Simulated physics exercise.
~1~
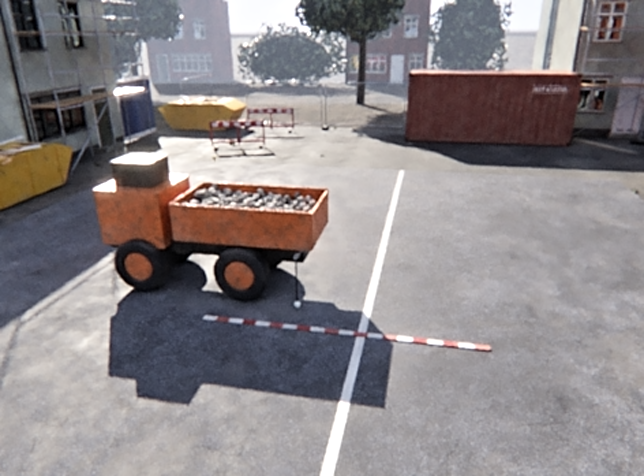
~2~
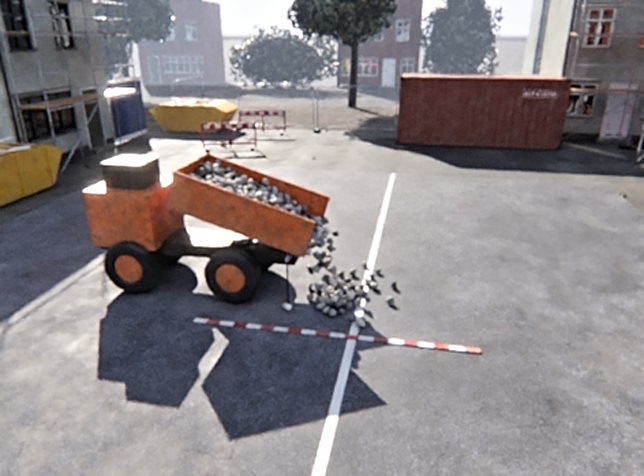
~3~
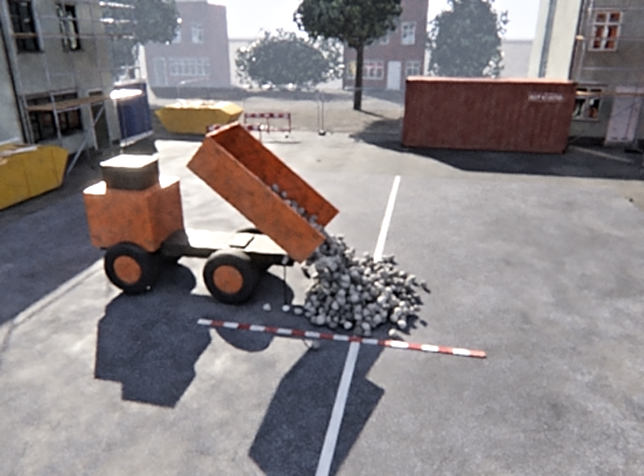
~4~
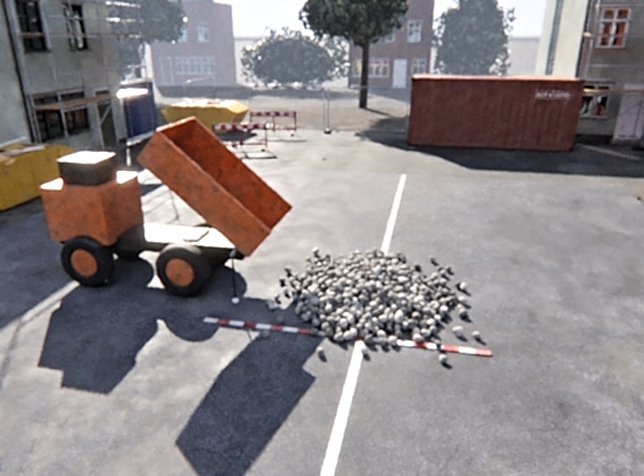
Orange dump truck tipping its bed to pour grey stones across a painted white line, then pulling left from the spread heap.
